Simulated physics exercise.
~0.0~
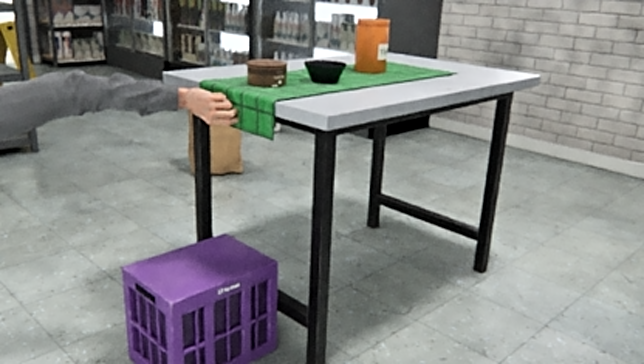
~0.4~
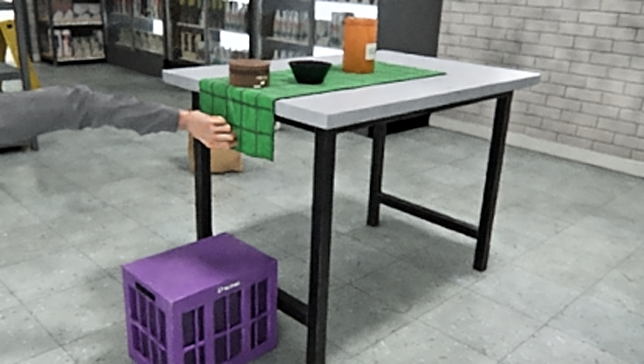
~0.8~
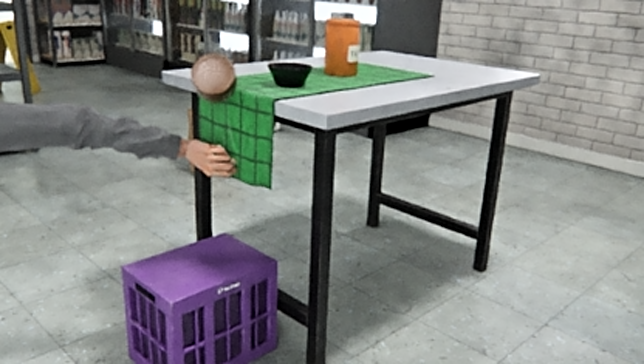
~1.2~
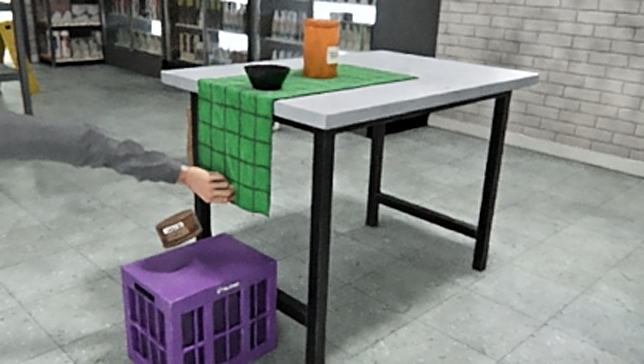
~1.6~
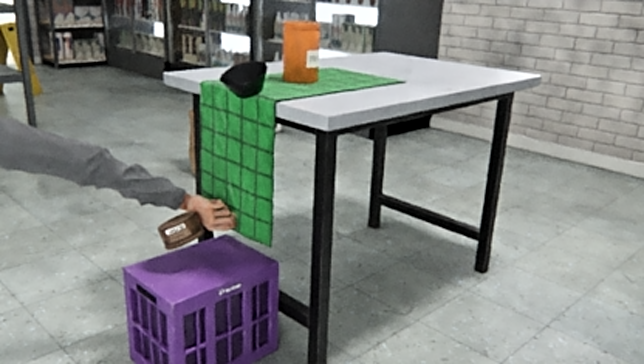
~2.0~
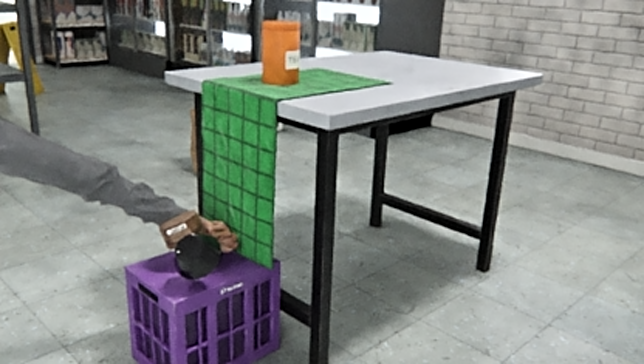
At a table, a hand pulls a green cloth down, dropping a tub, then a bowl.
